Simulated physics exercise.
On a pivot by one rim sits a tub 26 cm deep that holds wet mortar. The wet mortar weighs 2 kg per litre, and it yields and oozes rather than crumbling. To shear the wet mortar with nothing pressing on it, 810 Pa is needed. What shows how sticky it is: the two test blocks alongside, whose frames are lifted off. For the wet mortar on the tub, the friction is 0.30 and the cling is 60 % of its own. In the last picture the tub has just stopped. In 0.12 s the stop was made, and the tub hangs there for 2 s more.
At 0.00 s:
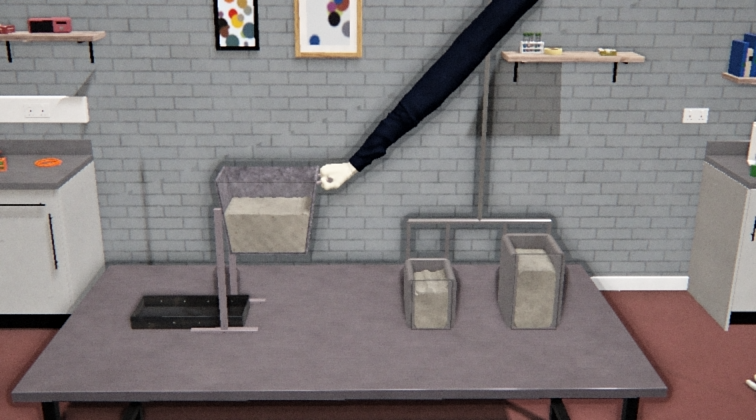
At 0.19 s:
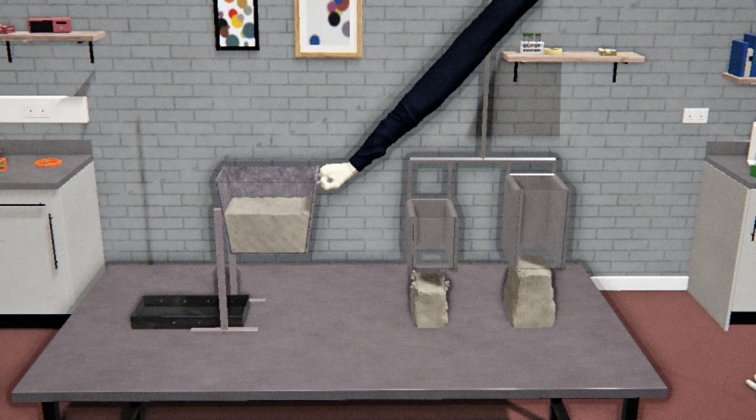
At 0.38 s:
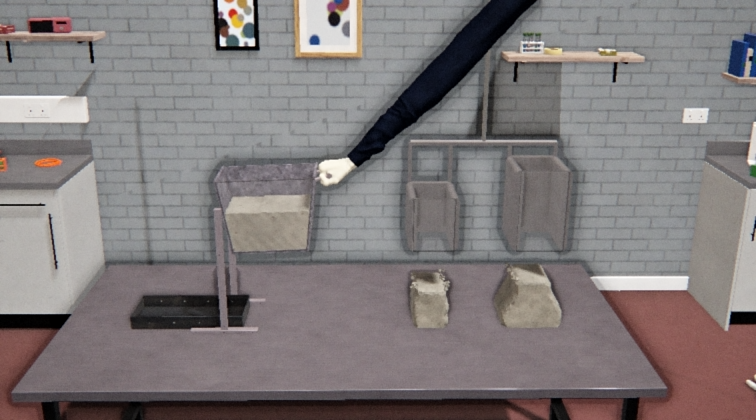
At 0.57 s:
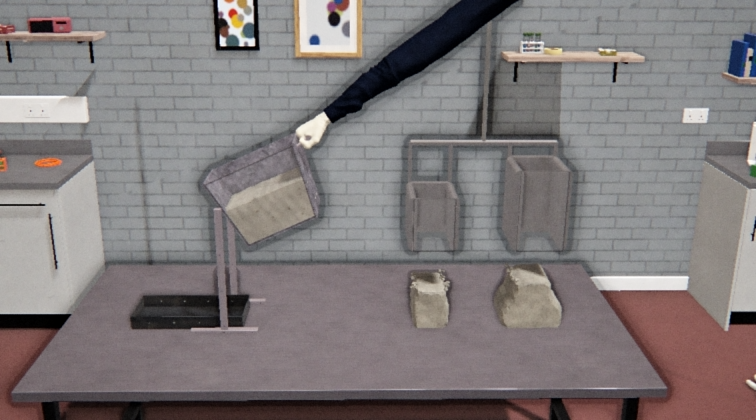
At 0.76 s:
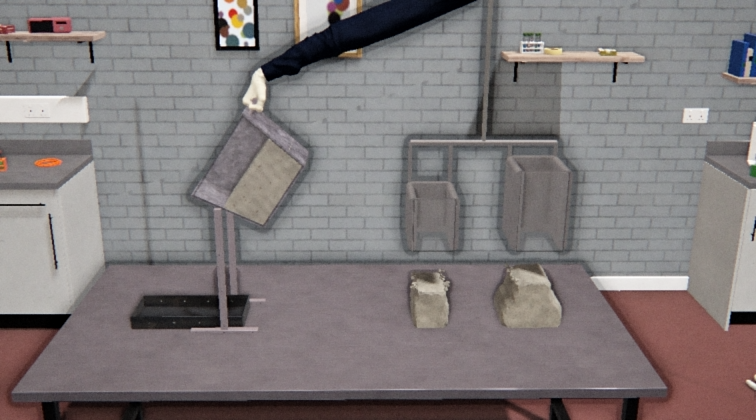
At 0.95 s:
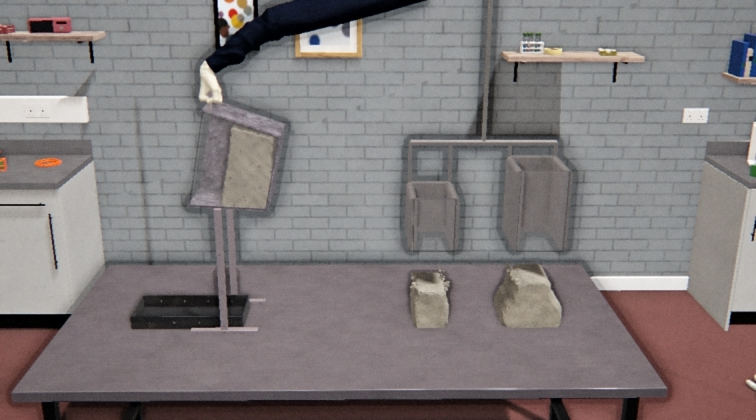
Two molds lift off mortar blocks, which slump, then a gloved hand tilts a tub leftward.
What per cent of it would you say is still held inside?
Near 100 percent is still held inside.
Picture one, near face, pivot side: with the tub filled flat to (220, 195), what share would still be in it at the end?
Then roughly 65 %.
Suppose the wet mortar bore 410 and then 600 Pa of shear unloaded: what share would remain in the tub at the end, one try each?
You'd see 70 percent the first time and 80 percent the second.
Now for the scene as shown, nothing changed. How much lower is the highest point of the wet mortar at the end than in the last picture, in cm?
9 cm.
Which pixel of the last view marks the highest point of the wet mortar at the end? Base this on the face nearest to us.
At about (233, 156).
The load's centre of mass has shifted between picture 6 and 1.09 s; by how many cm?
The shift is near 4 cm.
After 1.09 s, the tub is at 79 degrees and holds 100 %.
After 1.26 s, the tub is at 79 degrees and holds 100 %.
After 1.43 s, the tub is at 79 degrees and holds 100 %.
After 1.60 s, the tub is at 79 degrees and holds 100 %.
After 2.95 s, the tub is at 79 degrees and holds 100 %.
